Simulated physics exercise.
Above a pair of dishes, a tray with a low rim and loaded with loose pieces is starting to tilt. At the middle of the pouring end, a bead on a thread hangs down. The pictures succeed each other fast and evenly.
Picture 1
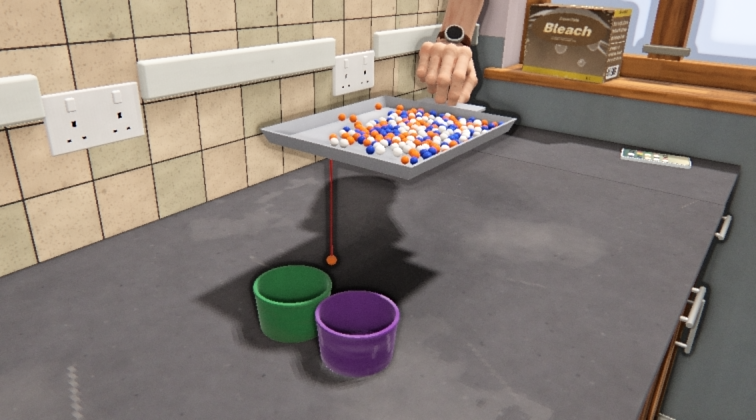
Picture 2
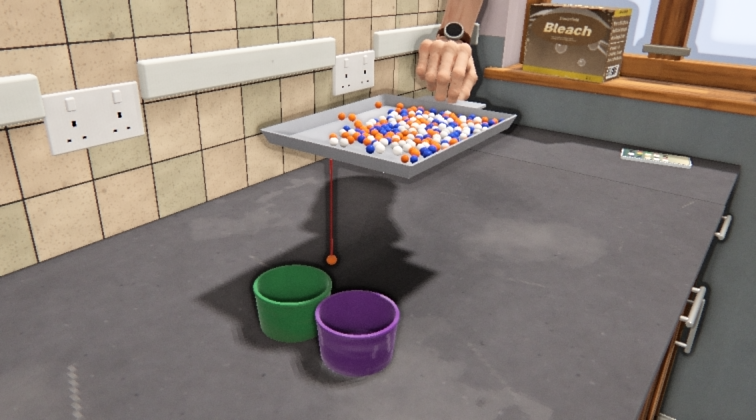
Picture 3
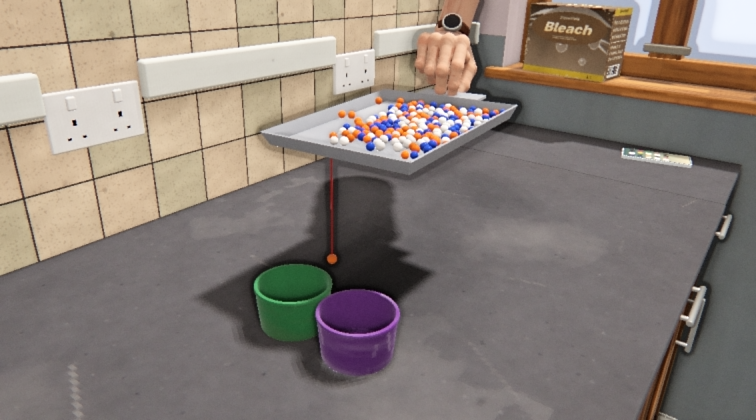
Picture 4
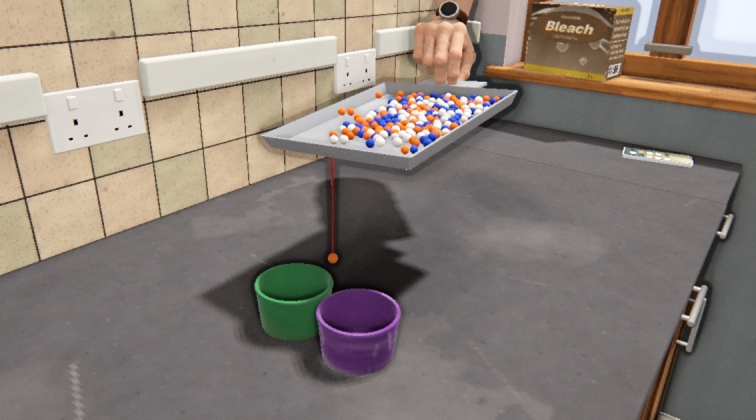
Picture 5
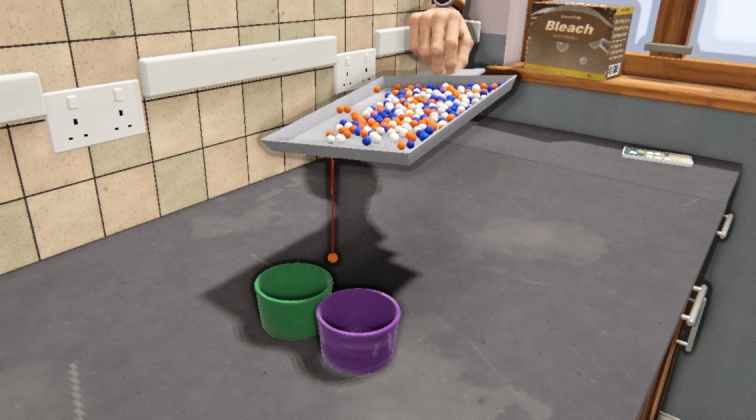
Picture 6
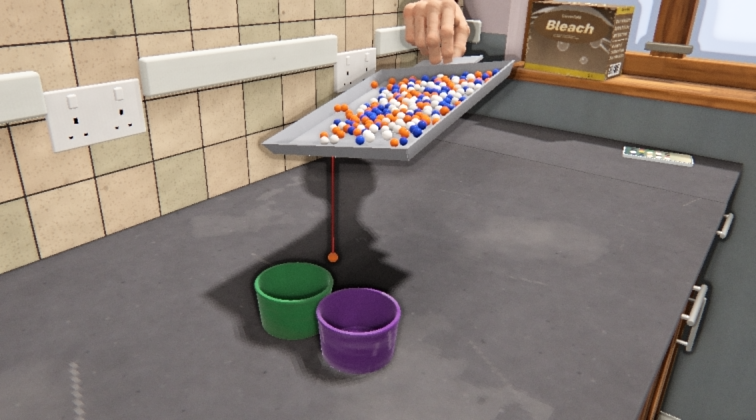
Tray of orange, white and blue beads tilting toward its near left corner above green and purple dishes, a hand behind it.
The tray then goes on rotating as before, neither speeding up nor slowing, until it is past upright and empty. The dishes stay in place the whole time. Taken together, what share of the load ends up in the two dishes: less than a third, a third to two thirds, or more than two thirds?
Together they hold less than a third.
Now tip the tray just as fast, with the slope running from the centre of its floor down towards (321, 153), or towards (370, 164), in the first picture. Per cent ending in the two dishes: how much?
Well, 40 percent for one and then 60 percent for the other.
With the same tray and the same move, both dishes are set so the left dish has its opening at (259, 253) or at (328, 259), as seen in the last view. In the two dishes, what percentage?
Respectively 70 % and 0 %.
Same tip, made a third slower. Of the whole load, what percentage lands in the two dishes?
Expected result: Around 0 per cent.
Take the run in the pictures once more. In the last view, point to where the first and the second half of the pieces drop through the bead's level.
The early half goes through (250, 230), the late half through (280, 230).
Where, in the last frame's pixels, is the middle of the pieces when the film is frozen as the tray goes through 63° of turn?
Somewhere about (272, 231).
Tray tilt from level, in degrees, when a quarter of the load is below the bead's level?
About 55 degrees.
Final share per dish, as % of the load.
Roughly 0 in a hundred for the left dish, roughly 0 in a hundred for the right dish.
Shortly afterwards, tray tipped steeply; near a third on the tray; only a few in the right dish; only a few in the left dish; near half outside both; near a quarter in the air.
Next, tray tipped past a quarter turn; only a few in the right dish; only a few in the left dish; all but a few outside both; only a few in the air.
Some moments later, tray tipped past a quarter turn; only a few in the right dish; only a few in the left dish; all but a few outside both.
In the end, tray tipped past a quarter turn; only a few in the right dish; only a few in the left dish; all but a few outside both.
